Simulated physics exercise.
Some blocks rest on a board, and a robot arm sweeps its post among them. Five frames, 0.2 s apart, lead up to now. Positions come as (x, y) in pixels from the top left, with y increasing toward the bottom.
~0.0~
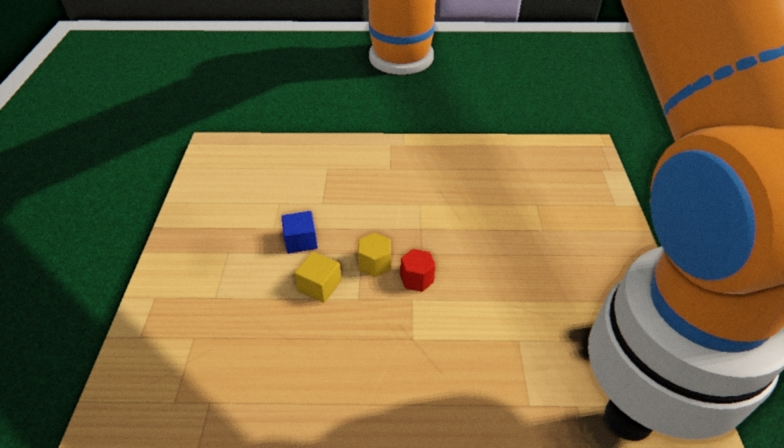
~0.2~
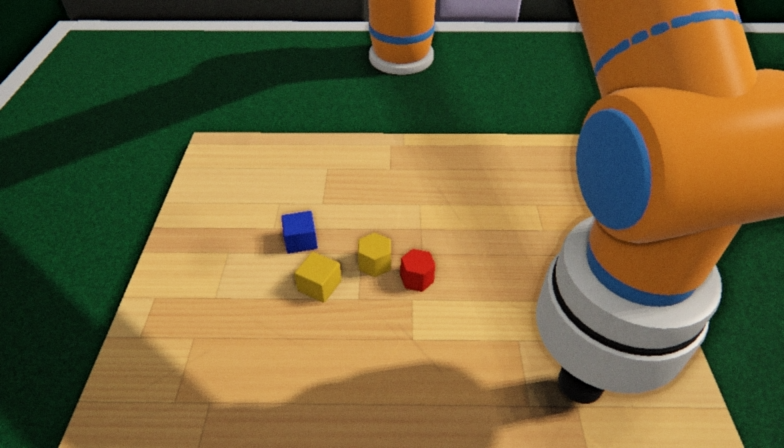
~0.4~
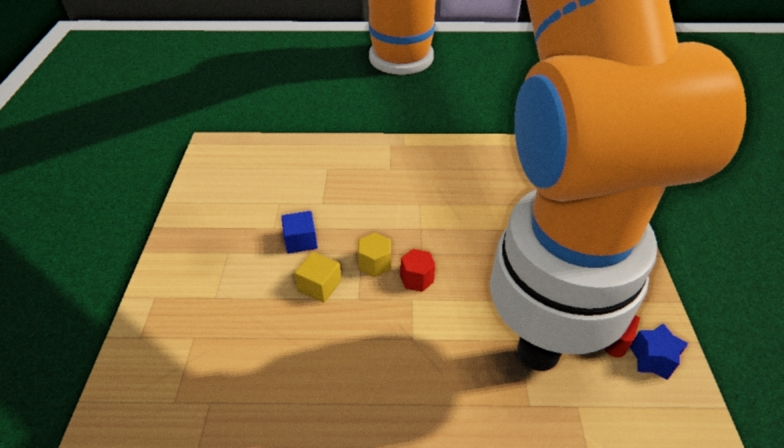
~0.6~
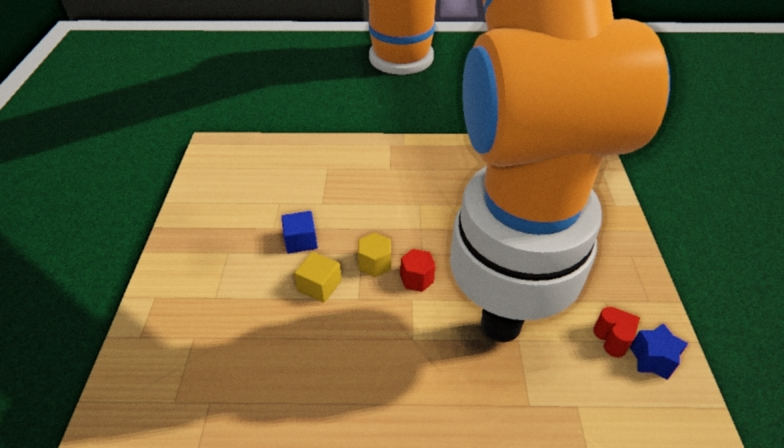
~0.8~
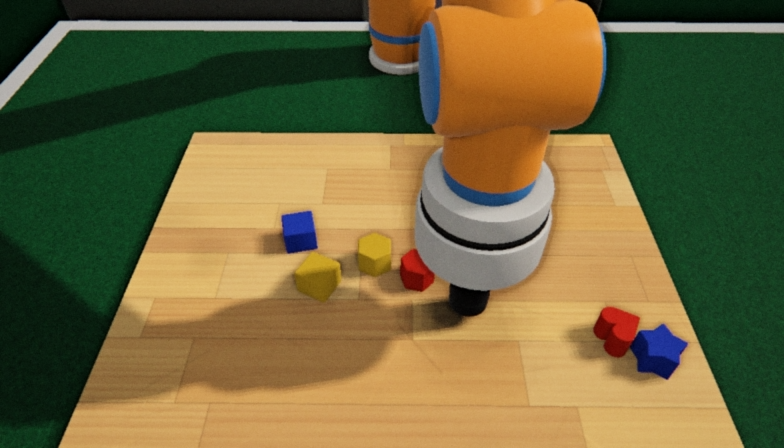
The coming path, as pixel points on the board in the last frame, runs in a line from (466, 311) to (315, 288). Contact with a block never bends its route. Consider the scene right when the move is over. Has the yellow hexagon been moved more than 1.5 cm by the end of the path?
Final answer: No.
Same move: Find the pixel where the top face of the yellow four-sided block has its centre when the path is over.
I'd say the yellow four-sided block ends with its top centre at (279, 261).
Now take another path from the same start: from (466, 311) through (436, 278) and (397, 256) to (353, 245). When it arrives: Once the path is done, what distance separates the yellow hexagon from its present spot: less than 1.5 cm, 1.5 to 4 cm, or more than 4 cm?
Its displacement is above 4 cm.
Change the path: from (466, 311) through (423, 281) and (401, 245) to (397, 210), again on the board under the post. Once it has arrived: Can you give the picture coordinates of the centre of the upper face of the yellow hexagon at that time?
By then it is at (336, 232).
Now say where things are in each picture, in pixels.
Post tip (627, 420); block tops, yellow four-sided block (317, 267); yellow hexagon (374, 245); red hexagon (418, 261), in the first picture.
Post (580, 385); blocks unchanged, in the second picture.
Post (538, 354); blocks unchanged, in the third picture.
Post (501, 326); blocks unchanged, in the fourth picture.
Post (468, 302); yellow four-sided block (317, 267); yellow hexagon (374, 245); red hexagon (418, 261), in the fifth picture.
The first path, step by step. One third of the way, post (414, 294); red hexagon (411, 258), turned 30° clockwise.
Two thirds of the way, post (363, 286); red hexagon (407, 256), turned 50° clockwise.
At the end, post (313, 279); yellow four-sided block (279, 261); yellow hexagon in place; red hexagon (407, 256), turned 50° clockwise.
